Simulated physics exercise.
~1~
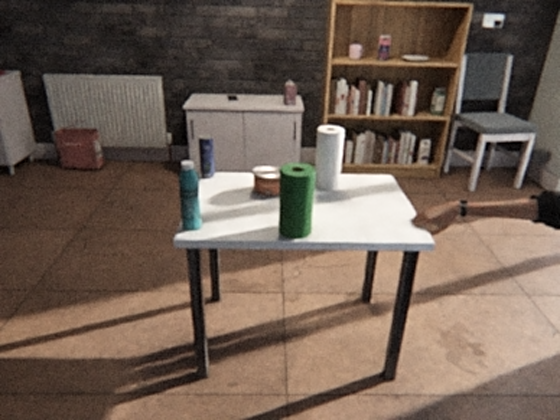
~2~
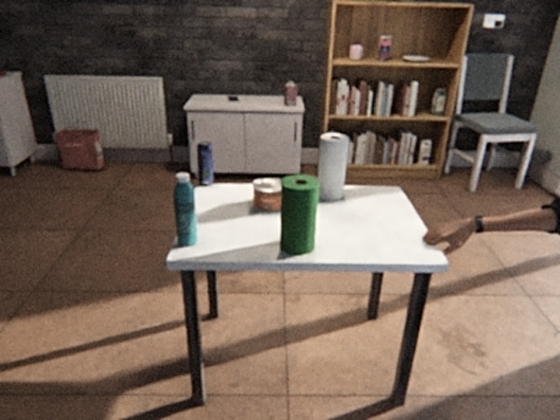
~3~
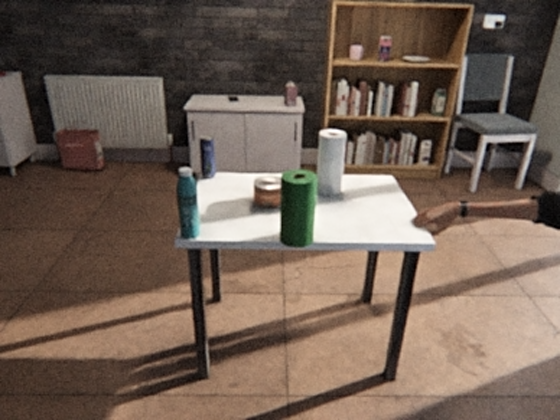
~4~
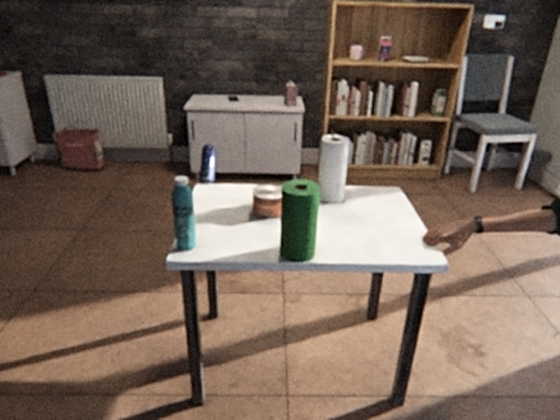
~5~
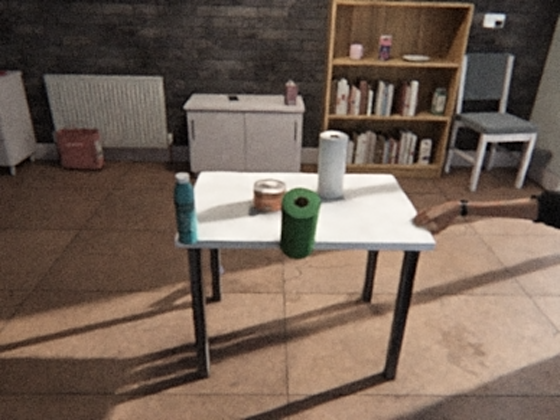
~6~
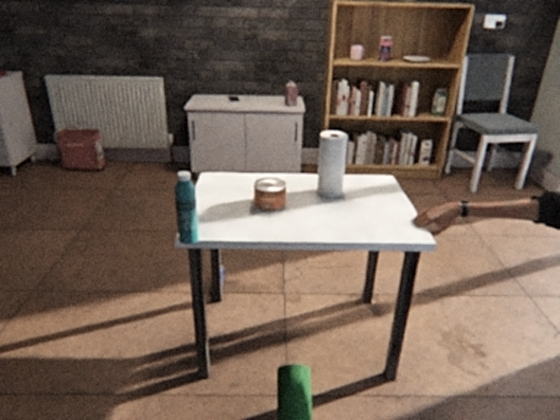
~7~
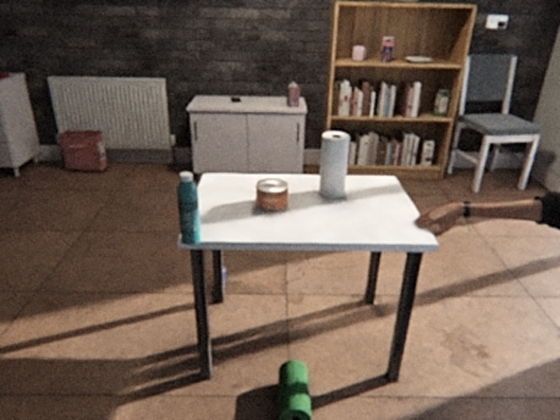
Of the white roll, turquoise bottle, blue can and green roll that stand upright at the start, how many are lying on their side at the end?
Two of them, the blue can and the green roll, are lying on their side at the end.
The video shows a hand at the edge of a white table that jerks back and forth, making the items on it slide, until a blue can and then a green roll topple off, leaving the bottle, tub and white roll on top.
